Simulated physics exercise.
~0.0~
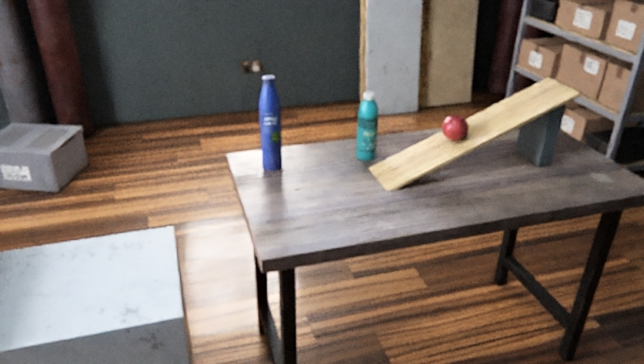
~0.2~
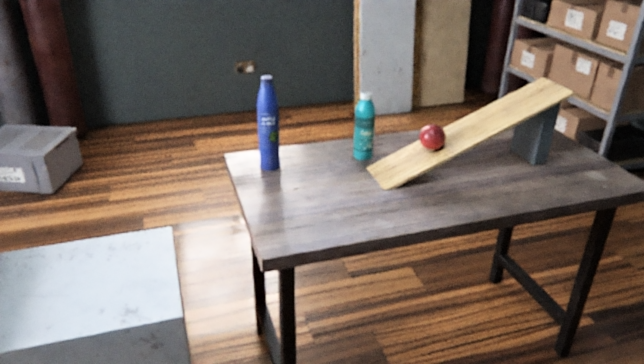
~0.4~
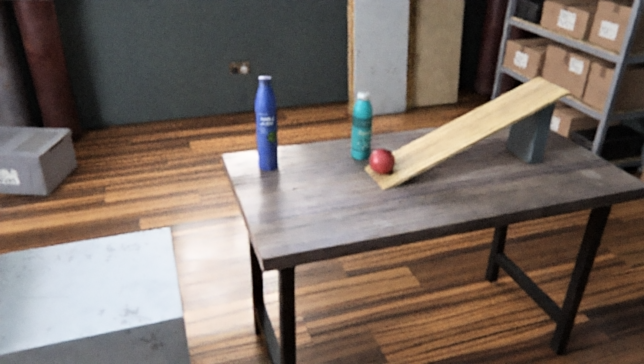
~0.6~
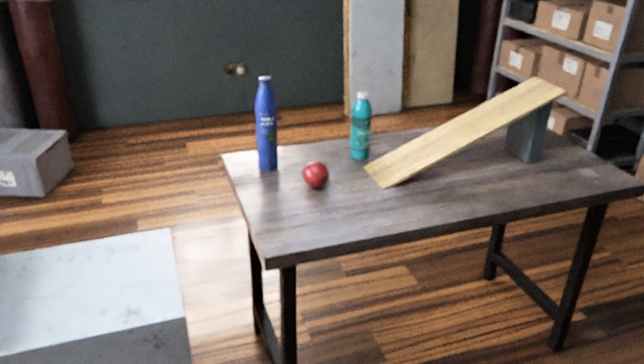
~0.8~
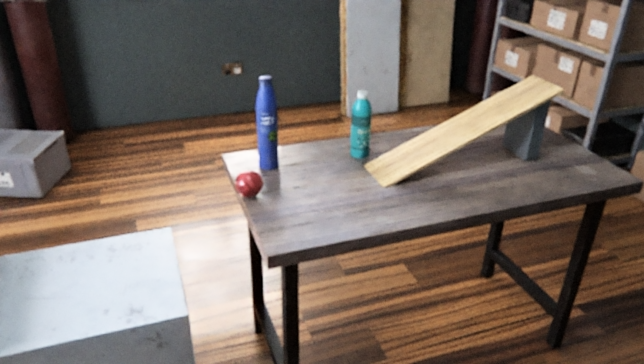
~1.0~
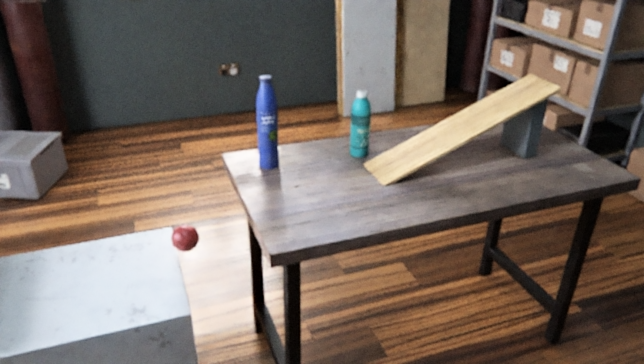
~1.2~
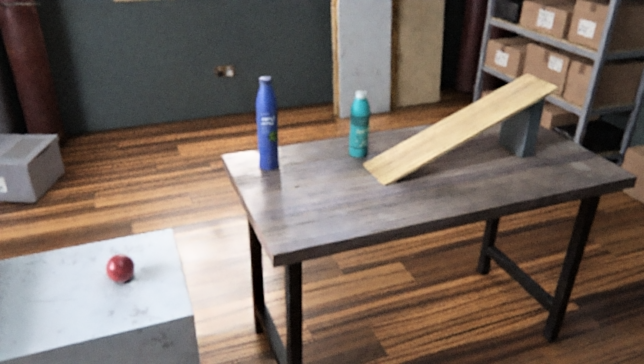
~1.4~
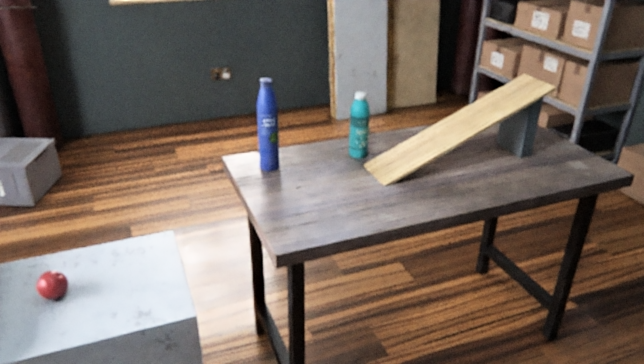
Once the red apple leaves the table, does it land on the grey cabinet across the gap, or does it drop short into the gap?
It lands on the grey cabinet. The apple clears the gap and comes down on the lower top beyond it.
